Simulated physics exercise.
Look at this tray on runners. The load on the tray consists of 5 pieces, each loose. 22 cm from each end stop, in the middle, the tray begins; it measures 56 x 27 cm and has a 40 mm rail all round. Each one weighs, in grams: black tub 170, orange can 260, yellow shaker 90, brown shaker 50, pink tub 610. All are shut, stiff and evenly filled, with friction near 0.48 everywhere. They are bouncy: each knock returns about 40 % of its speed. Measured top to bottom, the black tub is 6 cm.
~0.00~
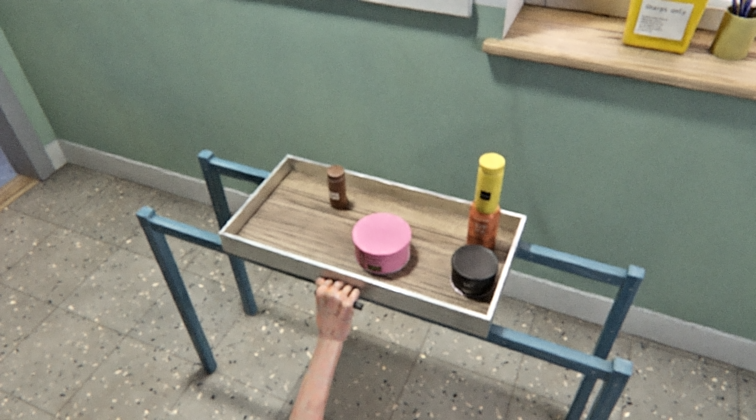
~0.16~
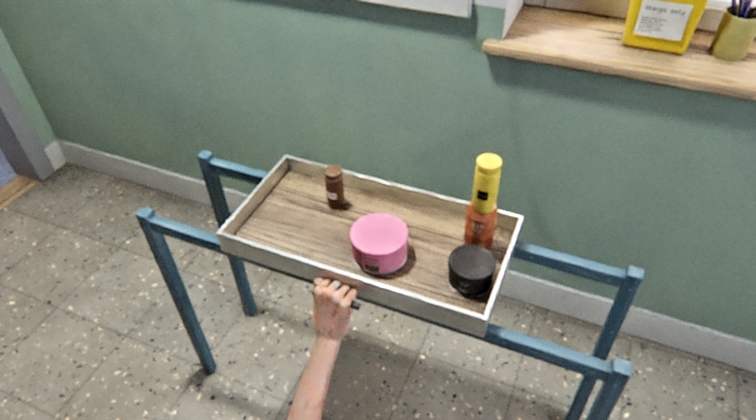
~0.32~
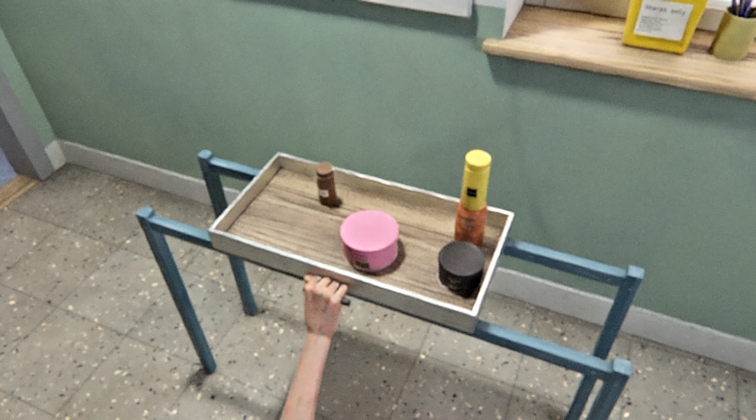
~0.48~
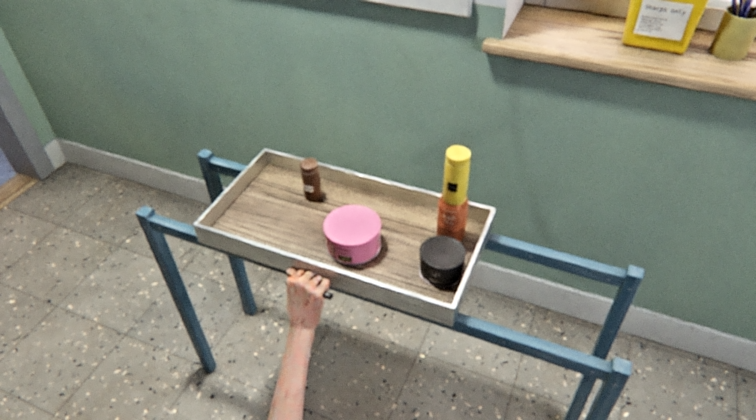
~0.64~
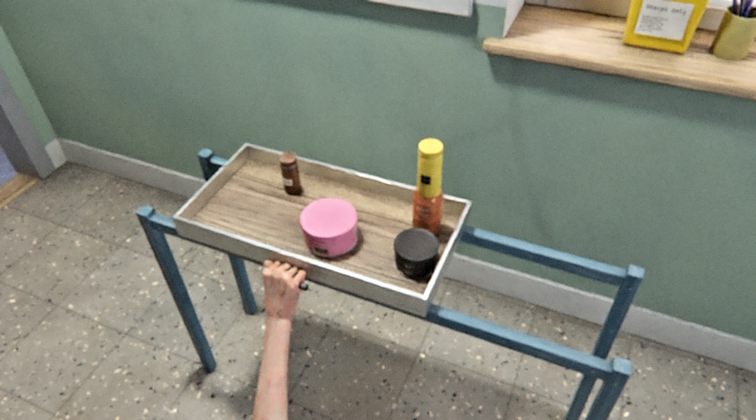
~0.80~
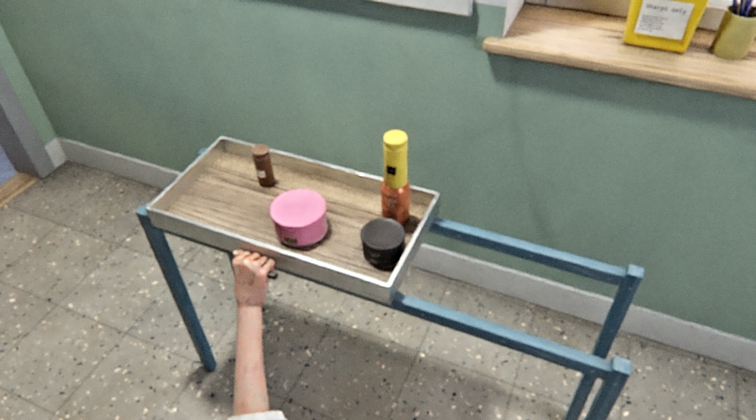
Wooden tray holding tubs, shakers and an orange can sliding left along blue rails as a hand grips its front edge.
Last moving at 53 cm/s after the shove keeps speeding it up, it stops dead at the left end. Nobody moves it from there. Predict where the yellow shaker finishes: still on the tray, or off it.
On the tray.
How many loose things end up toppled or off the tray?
The answer: 2.
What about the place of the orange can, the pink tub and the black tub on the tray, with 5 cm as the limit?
Orange can: Remains in place; pink tub: Remains in place; black tub: Remains in place.
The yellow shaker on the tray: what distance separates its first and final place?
Roughly 27 cm.
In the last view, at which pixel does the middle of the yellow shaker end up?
About (293, 186).
By 1.10 s, tray has slid 22 cm left; yellow shaker tilted 36° near (352, 148); brown shaker tilted 32°; orange can tilted 8°.
By 1.30 s, tray has slid 22 cm left; yellow shaker upside down near (336, 184); brown shaker on its side; black tub 2 cm from its spot.
When it is over (2.7 s), lying over on the tray, yellow shaker and brown shaker; the other 3 within 5 cm of the start. In the last view, yellow shaker near (293, 186).
